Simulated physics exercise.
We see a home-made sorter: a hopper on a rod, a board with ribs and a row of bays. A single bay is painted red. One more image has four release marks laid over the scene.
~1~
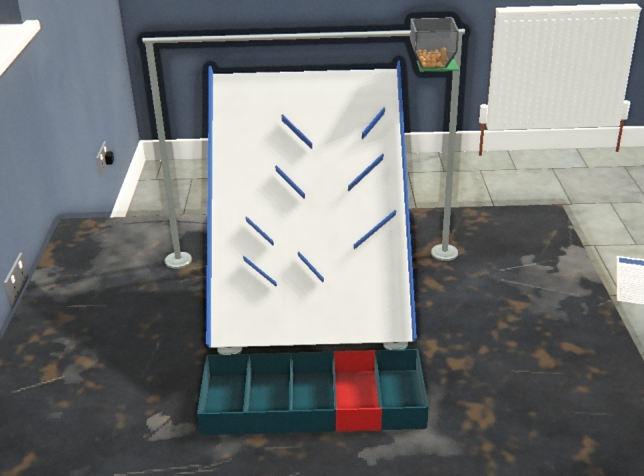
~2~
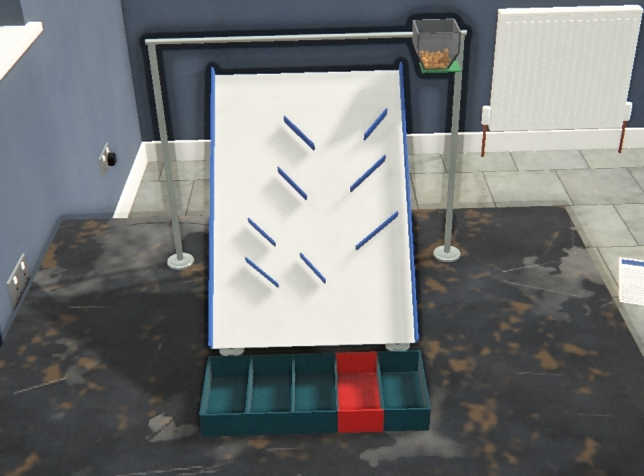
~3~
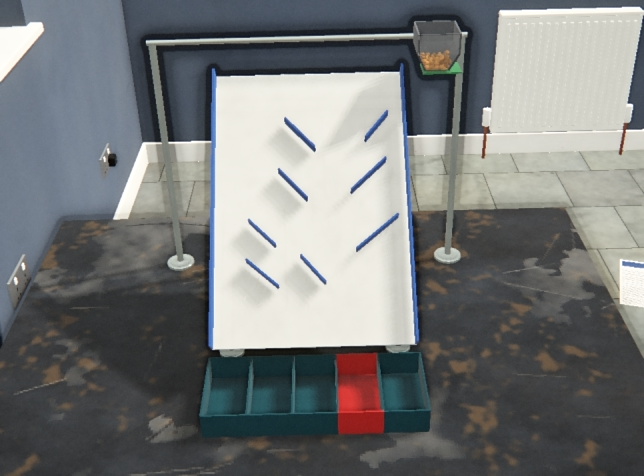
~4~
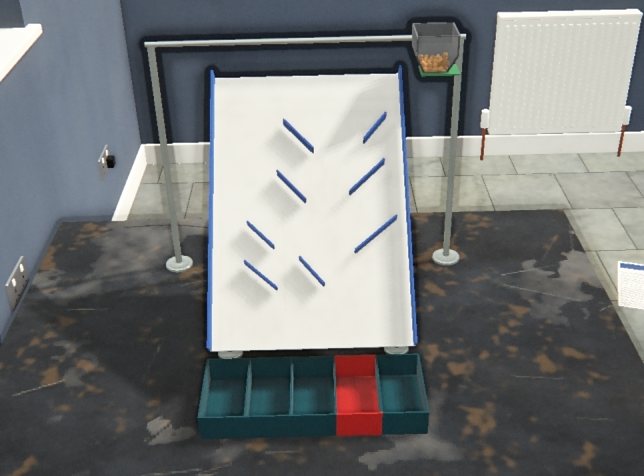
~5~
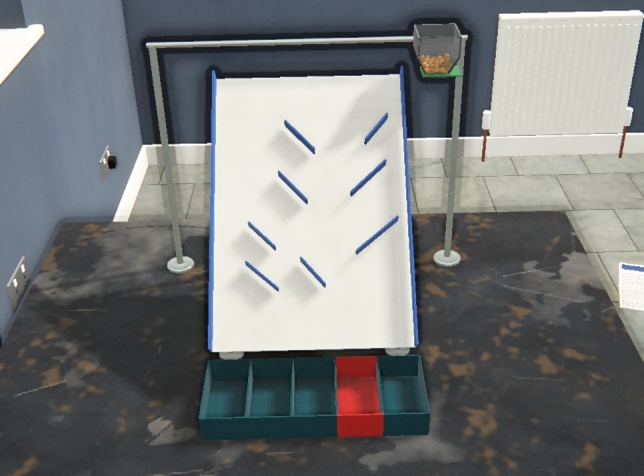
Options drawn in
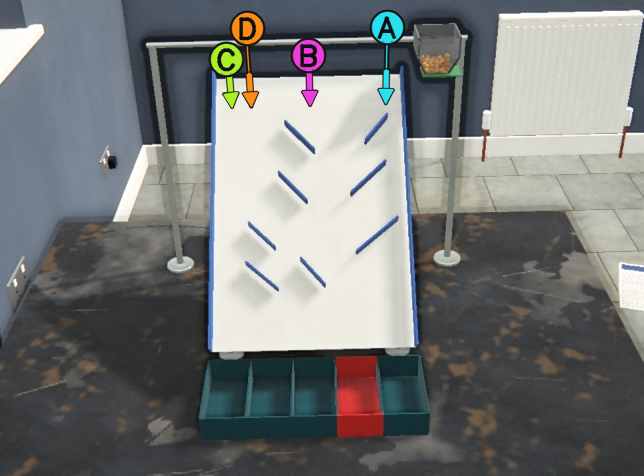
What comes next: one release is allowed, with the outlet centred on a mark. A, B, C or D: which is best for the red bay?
The best mark is B.
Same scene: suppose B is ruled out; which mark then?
That is mark A.
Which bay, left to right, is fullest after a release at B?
It is the fourth one.
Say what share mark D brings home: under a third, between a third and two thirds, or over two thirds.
It is under a third.
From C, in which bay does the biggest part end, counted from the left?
The first from the left.
On the marked copy, mark A meets the board at (385, 98); mark B meets the board at (310, 100); mark C meets the board at (231, 102); mark D meets the board at (251, 101).
Choosing A, about half in the red bay, about half in other bays.
Choosing B, most in the red bay, about a quarter in other bays.
Choosing C, a small part in the red bay, nearly all in other bays, a stray few outside the box.
Choosing D, a small part in the red bay, most in other bays, a stray few outside the box.
